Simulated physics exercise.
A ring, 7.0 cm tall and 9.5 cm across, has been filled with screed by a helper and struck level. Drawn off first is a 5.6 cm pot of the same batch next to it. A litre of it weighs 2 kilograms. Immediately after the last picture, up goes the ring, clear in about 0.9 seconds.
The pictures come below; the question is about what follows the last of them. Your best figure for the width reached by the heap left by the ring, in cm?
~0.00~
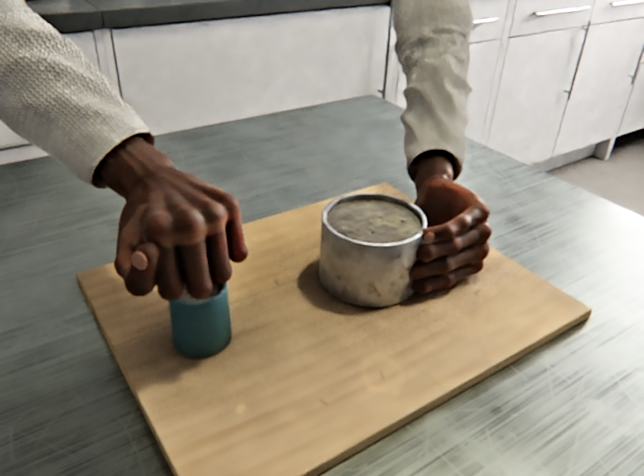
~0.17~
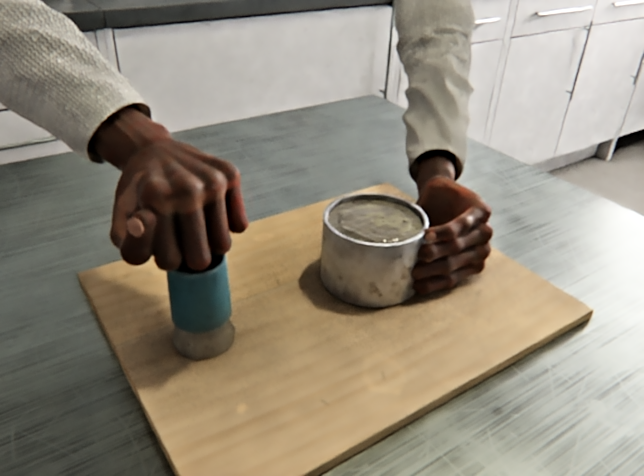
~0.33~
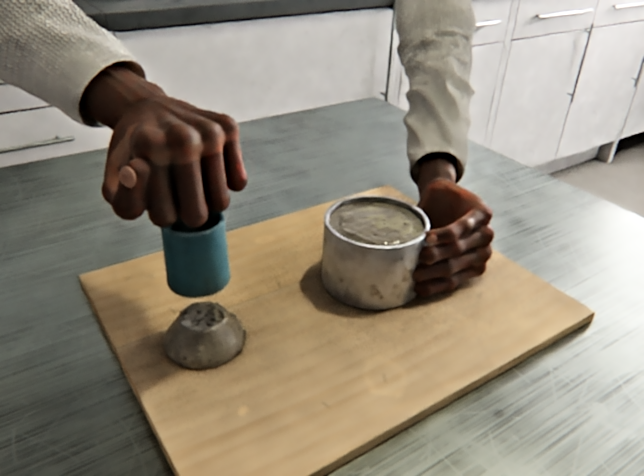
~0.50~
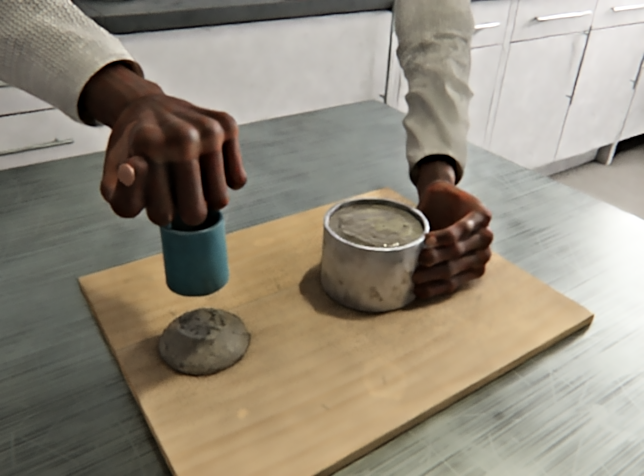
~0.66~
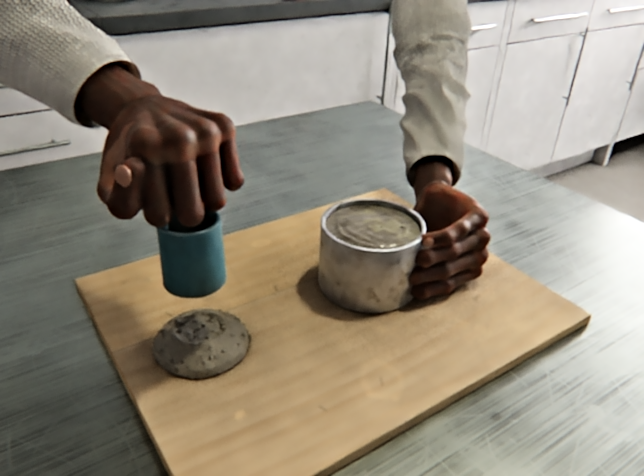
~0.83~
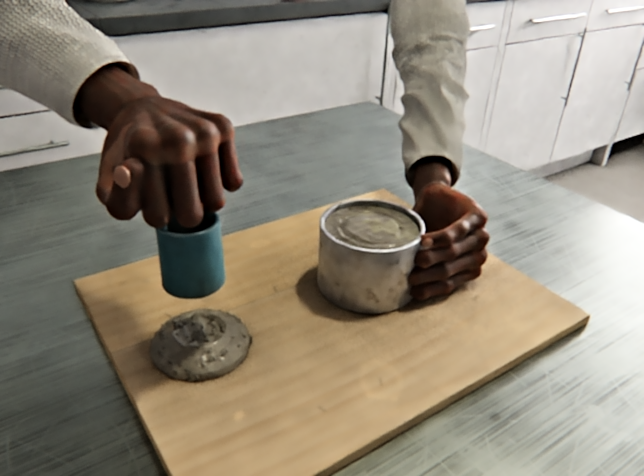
It comes to around 20.5 cm.
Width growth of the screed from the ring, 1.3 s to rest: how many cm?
Roughly 5.5 cm.
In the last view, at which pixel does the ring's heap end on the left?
Somewhere near (268, 288) in pixels.
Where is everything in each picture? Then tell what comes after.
Middle of the pot's mouth at (198, 288), still down; middle of the ring's top at (374, 219), not yet moved, in the first picture.
Middle of the pot's mouth at (196, 261), raised 2.7 cm; middle of the ring's top at (375, 219), not yet moved, in the second picture.
Middle of the pot's mouth at (193, 222), raised 6.7 cm; the heap from the pot 3.0 cm high and 7.3 cm wide, top at (203, 318); middle of the ring's top at (376, 222), not yet moved, in the third picture.
Middle of the pot's mouth at (192, 221), raised 7.0 cm; the heap from the pot 2.4 cm high and 8.1 cm wide, top at (203, 326); middle of the ring's top at (376, 224), not yet moved, in the fourth picture.
Middle of the pot's mouth at (189, 222), raised 7.0 cm; the heap from the pot 2.1 cm high and 8.6 cm wide, top at (200, 330); middle of the ring's top at (373, 225), not yet moved, in the fifth picture.
Middle of the pot's mouth at (188, 223), raised 7.0 cm; the heap from the pot 1.9 cm high and 9.0 cm wide, top at (200, 332); middle of the ring's top at (372, 226), not yet moved, in the sixth picture.
By 1.1 s, the ring is up 2.2 cm; the screed has come down 0.6 cm to 6.4 cm and is 11 cm wide.
By 1.3 s, the ring is up 4.6 cm; the screed has come down 2.7 cm to 4.3 cm and is 15 cm wide.
By 1.5 s, the ring is up 7.0 cm; the screed has come down 3.9 cm to 3.1 cm and is 17 cm wide.
By 1.8 s, the ring is clear; the screed has come down 4.2 cm to 2.8 cm and is 18 cm wide.
By 3.9 s, at rest, the ring is clear; the screed has come down 4.5 cm to 2.5 cm and is 20 cm wide.
